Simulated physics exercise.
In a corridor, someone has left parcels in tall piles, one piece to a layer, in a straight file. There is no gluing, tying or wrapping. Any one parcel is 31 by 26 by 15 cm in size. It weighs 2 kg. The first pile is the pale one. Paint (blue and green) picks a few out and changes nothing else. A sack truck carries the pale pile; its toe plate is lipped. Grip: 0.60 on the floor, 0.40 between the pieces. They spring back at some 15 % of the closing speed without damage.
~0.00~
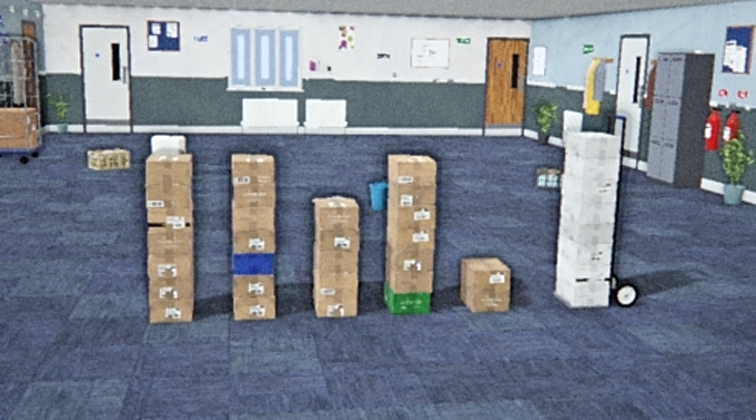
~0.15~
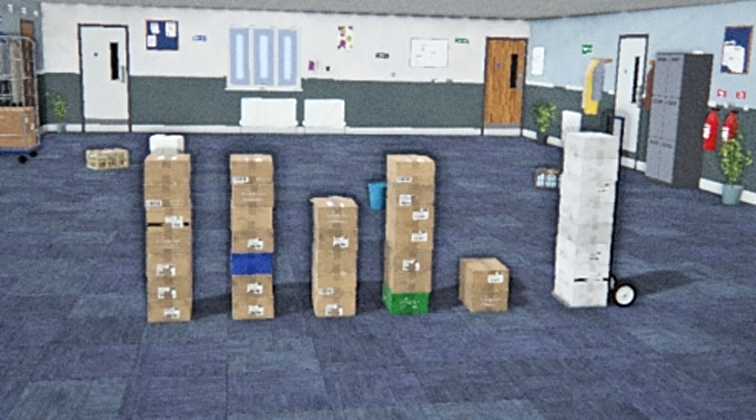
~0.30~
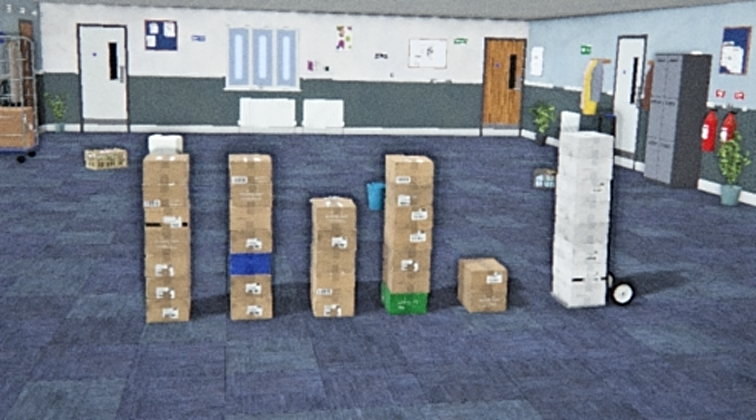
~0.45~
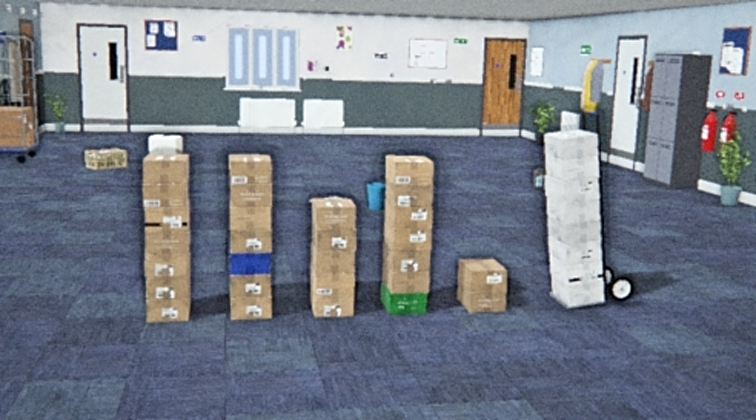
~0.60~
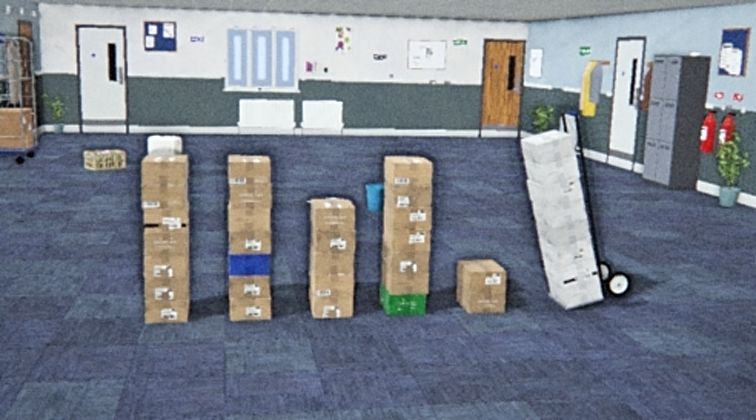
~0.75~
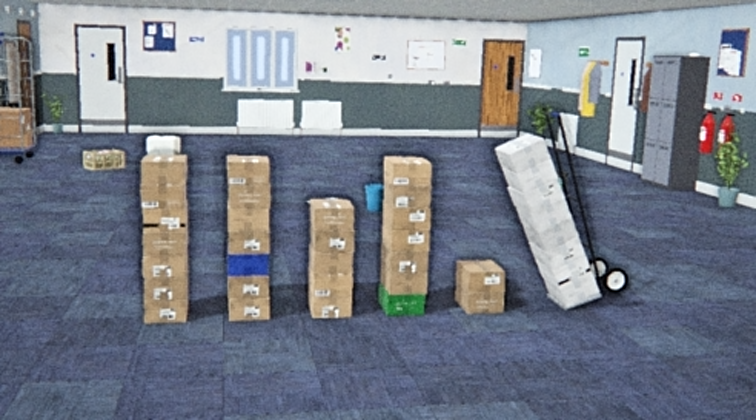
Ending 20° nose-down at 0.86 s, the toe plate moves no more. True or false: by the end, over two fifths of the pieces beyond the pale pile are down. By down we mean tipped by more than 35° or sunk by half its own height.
False.
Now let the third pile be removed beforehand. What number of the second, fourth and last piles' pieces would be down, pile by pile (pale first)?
Down count - second 0, fourth 0, last 0.
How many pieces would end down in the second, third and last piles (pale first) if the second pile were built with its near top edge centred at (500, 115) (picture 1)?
The tally would be second 8, then third 6, then last 7.
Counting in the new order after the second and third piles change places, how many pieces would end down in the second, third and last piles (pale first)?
In that case second 6, third 0, last 0.
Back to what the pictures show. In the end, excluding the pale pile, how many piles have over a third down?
Count: 0.
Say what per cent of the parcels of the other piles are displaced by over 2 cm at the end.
The shifted ones make up 20 per cent.
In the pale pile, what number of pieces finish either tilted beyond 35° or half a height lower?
8.
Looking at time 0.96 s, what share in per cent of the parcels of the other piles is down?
0 per cent.
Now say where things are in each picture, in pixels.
In the first frame (places mark the middle of the side facing us), truck frame (621, 157) 0° forward; blue parcel (253, 264); green parcel (411, 304); the rest undisturbed.
The second frame shows truck frame (620, 157) 0° forward; green parcel (410, 304).
The third frame shows truck frame (613, 156) 2° forward; green parcel (408, 304).
The fourth frame shows truck frame (599, 153) 8° forward, top of the pale pile leaning 7°; blue parcel (250, 264); the rest undisturbed.
The fifth frame shows truck frame (582, 152) 14° forward, top of the pale pile leaning 16°; blue parcel (249, 265); the rest undisturbed.
The sixth frame shows truck frame (568, 153) 19° forward, top of the pale pile leaning 25°; green parcel (406, 305); blue parcel (248, 265); the rest undisturbed.
After 0.96 s, 8 of the pale pile down; none of the 28 other parcels down.
After 1.36 s, 8 of the pale pile down; none of the 28 other parcels down, 7 disturbed.
At rest (3.7 s), 8 of the pale pile down; 1 of the 28 other parcels down; green parcel unmoved; blue parcel unmoved. That is 4 per cent. As the last picture would show them, middles, green parcel near (401, 298), blue parcel near (248, 259).
